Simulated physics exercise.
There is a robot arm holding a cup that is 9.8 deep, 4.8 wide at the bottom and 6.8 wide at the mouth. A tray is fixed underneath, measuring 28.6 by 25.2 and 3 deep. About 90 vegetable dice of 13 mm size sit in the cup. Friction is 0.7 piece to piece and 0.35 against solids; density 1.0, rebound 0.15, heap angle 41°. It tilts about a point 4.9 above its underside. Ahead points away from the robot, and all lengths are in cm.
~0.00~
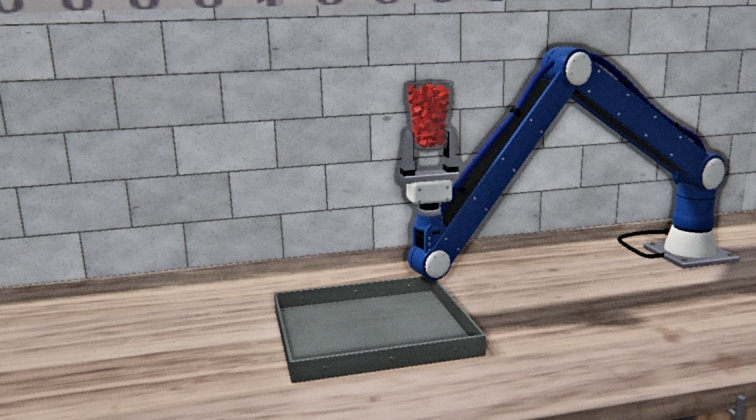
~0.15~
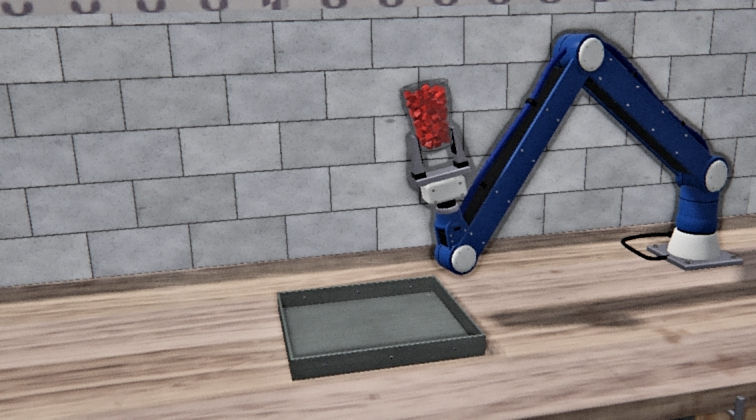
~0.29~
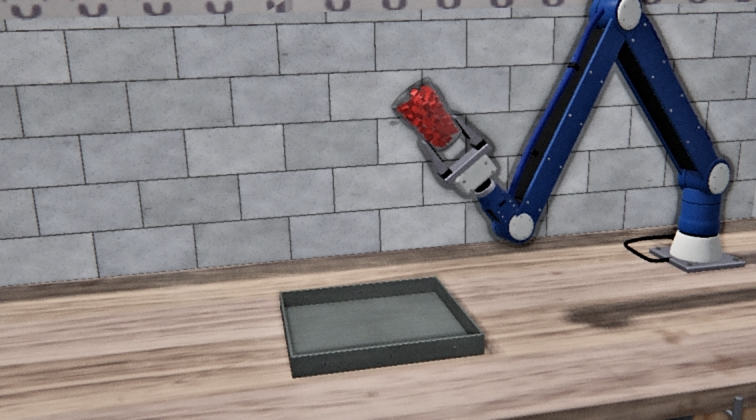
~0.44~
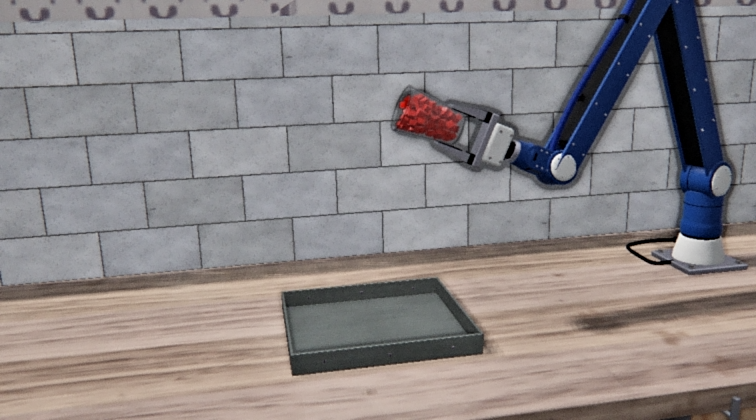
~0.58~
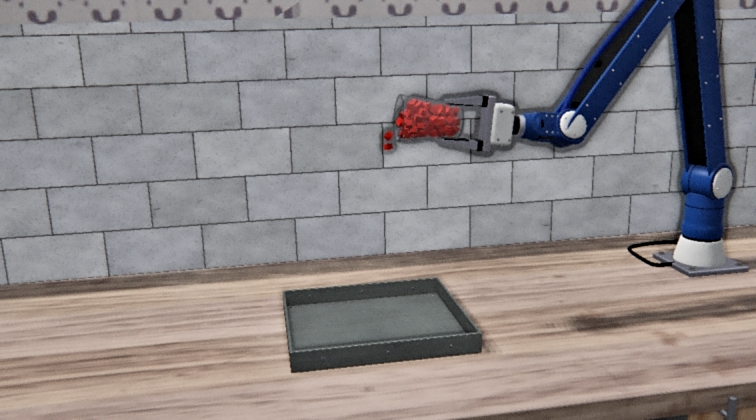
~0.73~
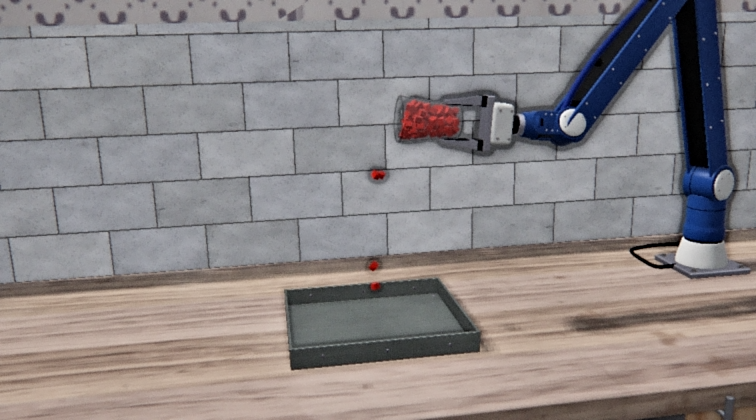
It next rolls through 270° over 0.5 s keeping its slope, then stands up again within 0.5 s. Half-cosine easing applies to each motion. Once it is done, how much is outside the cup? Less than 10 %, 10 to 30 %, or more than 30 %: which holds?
The share is 10 to 30 %.
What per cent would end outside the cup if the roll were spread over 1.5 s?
Then about 25 per cent.
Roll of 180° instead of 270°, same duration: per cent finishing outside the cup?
Around 15 %.
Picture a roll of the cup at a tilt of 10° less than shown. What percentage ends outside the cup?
I'd say close to 5 in a hundred.
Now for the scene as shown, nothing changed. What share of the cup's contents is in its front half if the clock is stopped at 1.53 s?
Roughly 55 in every hundred.
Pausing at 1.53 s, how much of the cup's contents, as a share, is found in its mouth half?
I reckon roughly 50 per cent.
After 1.13 s, tipped 85°, highest piece 38 above the table; 87 in the cup, 4 in the tray, 2 in flight or on a rim.
After 1.53 s, tipped 29°, highest piece 38 above the table; 79 in the cup, 12 in the tray, 2 in flight or on a rim.
After 1.93 s, upright, highest piece 39 above the table; 79 in the cup, 14 in the tray.
After 2.63 s, upright, highest piece 39 above the table; 79 in the cup, 14 in the tray.
At rest, 79 in the cup, 14 in the tray. That is 15 % outside the cup.
